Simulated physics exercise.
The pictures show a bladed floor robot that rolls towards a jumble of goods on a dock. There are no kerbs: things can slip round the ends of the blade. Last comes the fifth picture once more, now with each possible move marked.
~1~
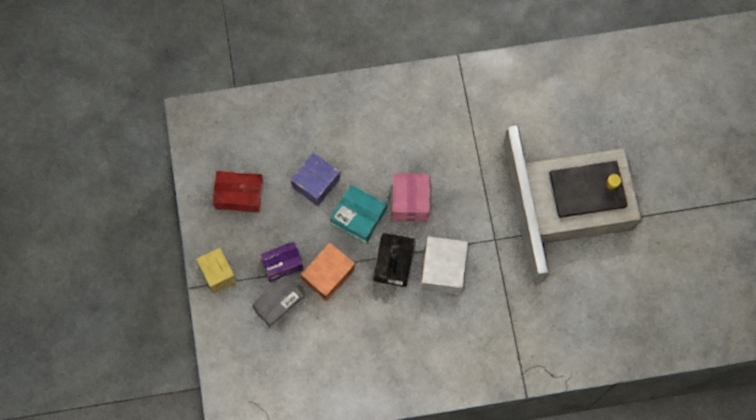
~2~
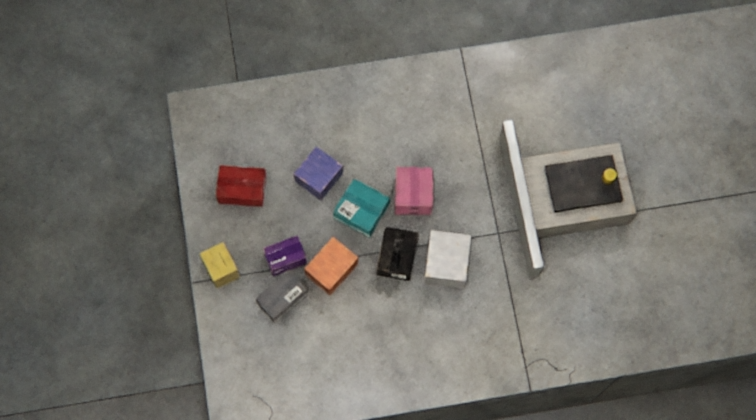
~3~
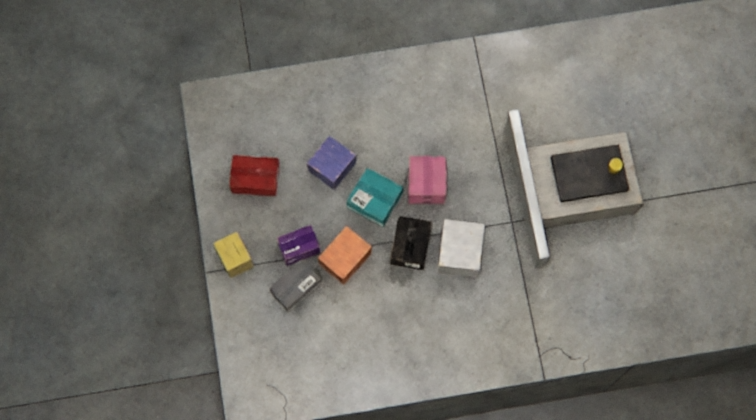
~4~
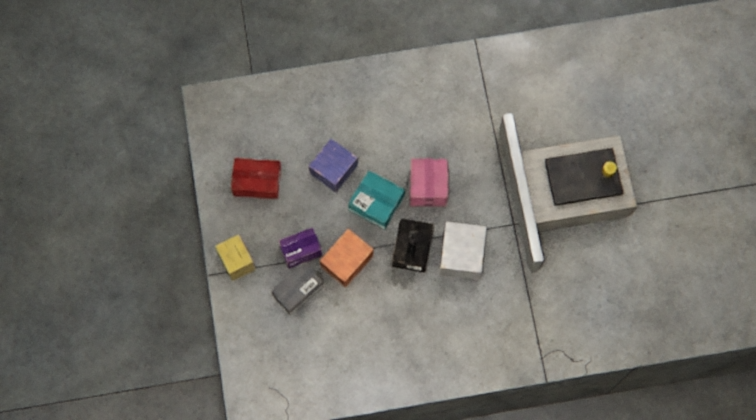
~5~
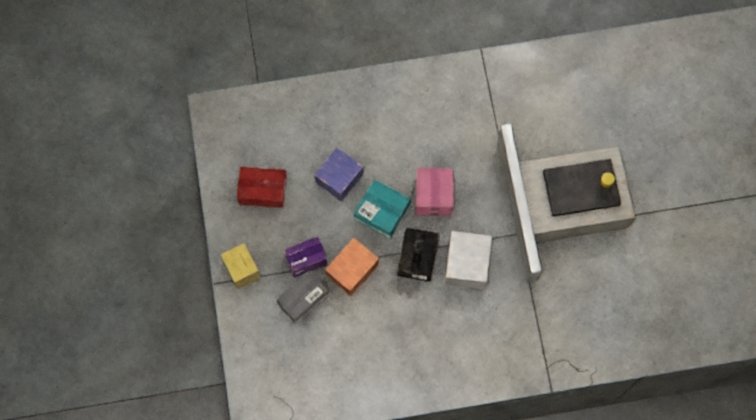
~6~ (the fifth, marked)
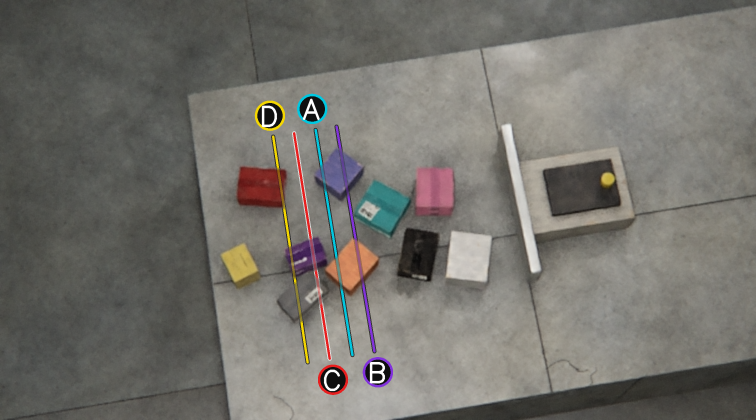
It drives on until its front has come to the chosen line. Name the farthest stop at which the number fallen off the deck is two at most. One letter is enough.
C is the last line within the limit.
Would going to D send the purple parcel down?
Yes.
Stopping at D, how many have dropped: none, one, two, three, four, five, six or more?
Three.
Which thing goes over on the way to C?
The yellow box goes over.
On the copy, A at (334, 239); B at (355, 236); C at (311, 243); D at (290, 247).
On C. First, robot (502, 200); orange crate (347, 268); white crate (430, 269).
Then, robot (428, 212); grey parcel (264, 327); purple parcel (268, 243).
Finally, robot (371, 222); yellow box over the edge; purple parcel (212, 245); one fallen.
By contrast, A is within the limit but short; B is within the limit but short; D drops three.
